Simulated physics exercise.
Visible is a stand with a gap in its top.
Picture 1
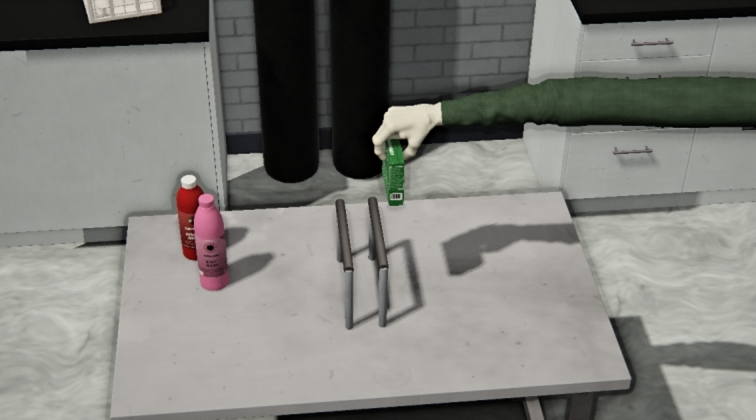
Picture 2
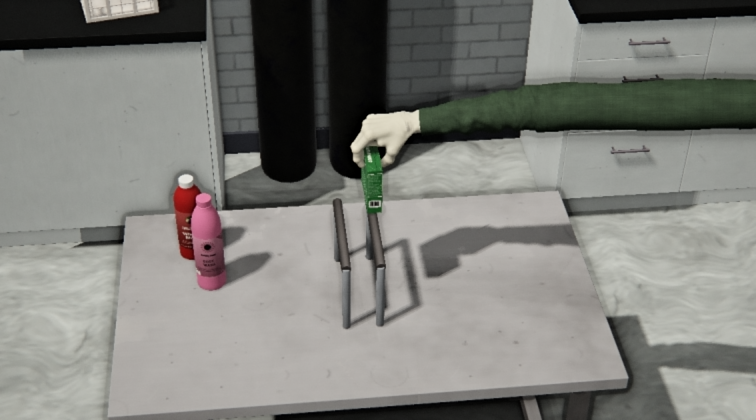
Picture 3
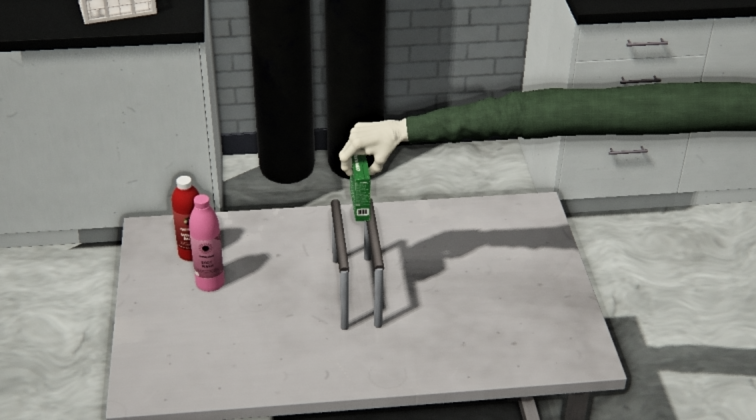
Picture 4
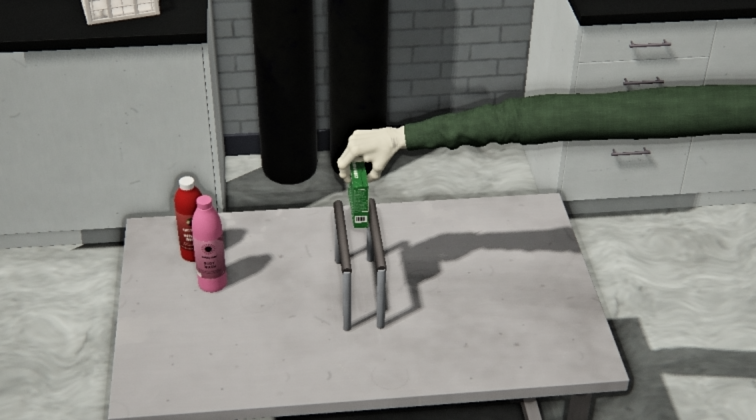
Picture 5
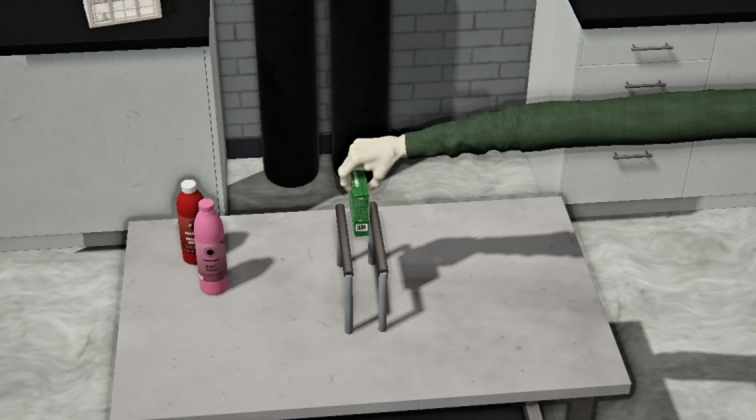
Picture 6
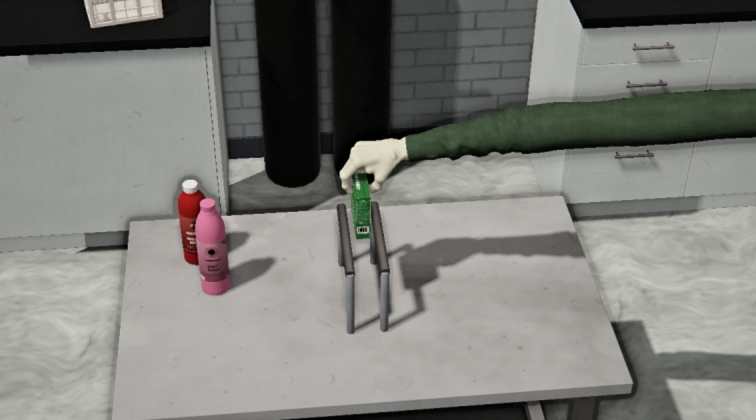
A hand in a green sleeve moving a green packet left over a gapped stand, then holding it still above the gap.
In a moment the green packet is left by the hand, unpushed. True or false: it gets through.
True.
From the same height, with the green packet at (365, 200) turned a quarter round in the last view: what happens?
It gets held up.
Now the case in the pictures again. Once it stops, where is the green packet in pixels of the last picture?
Near pixel (361, 278).
Then, 0.20 s on from there, green packet shifted a little near (360, 218).
Then, 0.30 s on from there, green packet shifted about its own width near (360, 265).
Then, 0.40 s on from there, green packet shifted well along near (360, 276).
In the end, moved from the start, green packet; the other 2 unmoved. At the end, from the last picture's camera, green packet near (361, 278). The packet goes down the gap.
